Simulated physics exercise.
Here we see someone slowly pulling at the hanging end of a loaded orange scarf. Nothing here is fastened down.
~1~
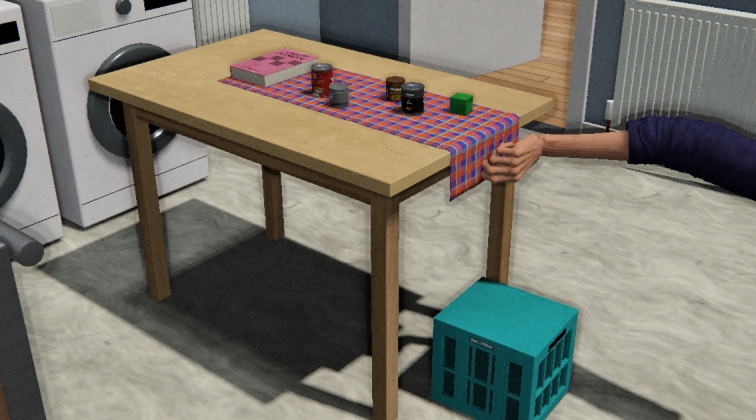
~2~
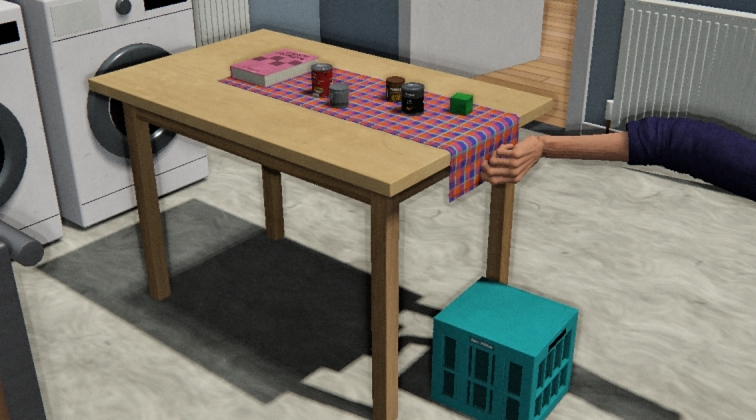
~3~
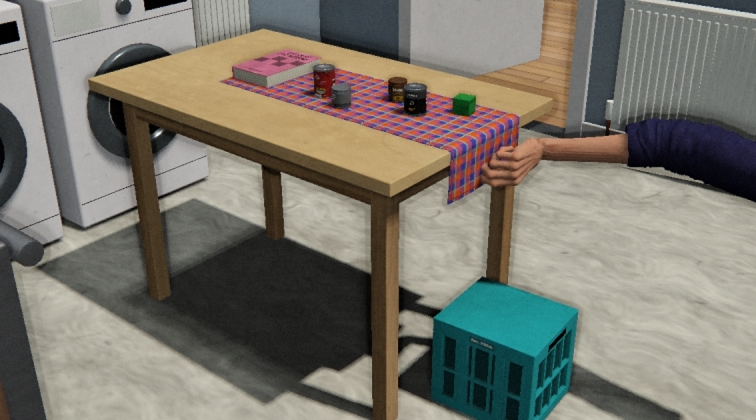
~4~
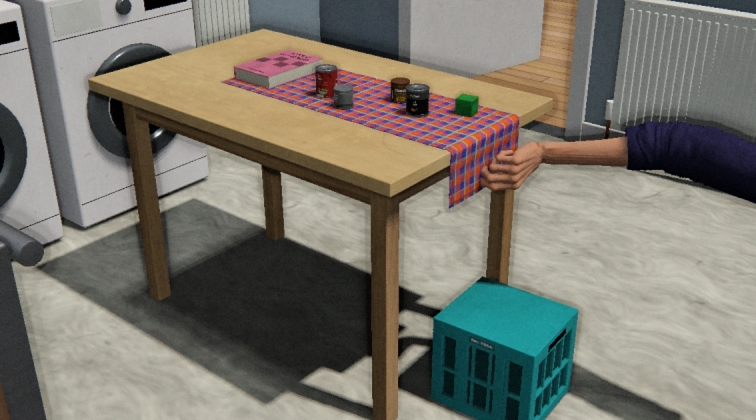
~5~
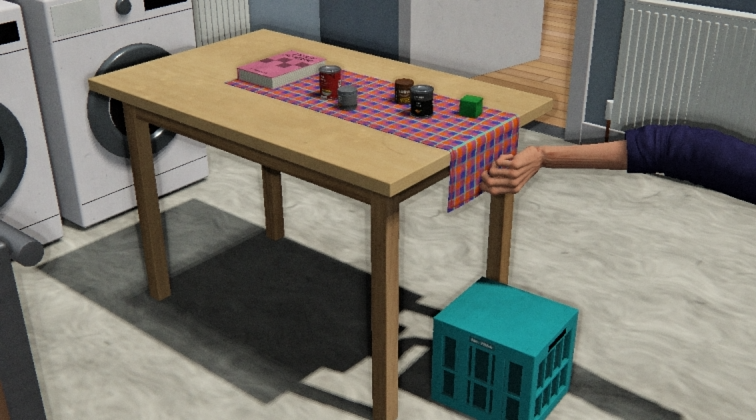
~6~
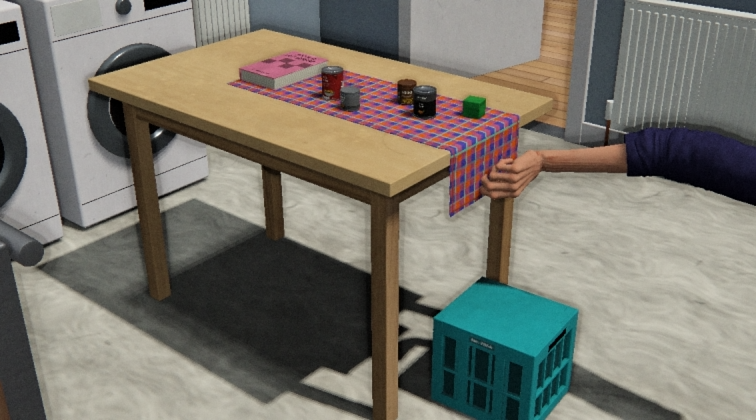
The footage shows a hand slowly pulling the hanging end of a checked orange scarf downward at a wooden table's edge, while the book, cans, pots and green cube on it shift slightly to the right together.
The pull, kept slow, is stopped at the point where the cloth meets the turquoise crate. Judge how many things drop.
My judgement: Three.
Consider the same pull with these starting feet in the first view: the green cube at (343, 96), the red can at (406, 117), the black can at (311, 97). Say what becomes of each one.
Result - green cube retained; red can lost; black can retained.
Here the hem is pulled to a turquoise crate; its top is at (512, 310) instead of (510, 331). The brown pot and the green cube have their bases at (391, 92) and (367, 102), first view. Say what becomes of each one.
In the end the brown pot is still on top and the green cube is still on top.
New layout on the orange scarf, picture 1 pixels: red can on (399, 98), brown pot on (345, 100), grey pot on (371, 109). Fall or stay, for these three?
So the red can leaves the top, the brown pot stays aboard, and the grey pot leaves the top.
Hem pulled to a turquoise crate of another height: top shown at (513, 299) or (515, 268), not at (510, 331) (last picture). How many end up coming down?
The first gives 2, the second 1.
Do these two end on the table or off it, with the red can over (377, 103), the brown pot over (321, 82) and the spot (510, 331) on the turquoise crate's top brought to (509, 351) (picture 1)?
Outcome for the red can: It is lost. Outcome for the brown pot: It stays.
Early on, hem near (482, 261); green cube gone.
Midway, hem on the crate; green cube, black can and brown pot gone.
Finally, hem on the crate; green cube, black can and brown pot gone. The count of fallen things is three.
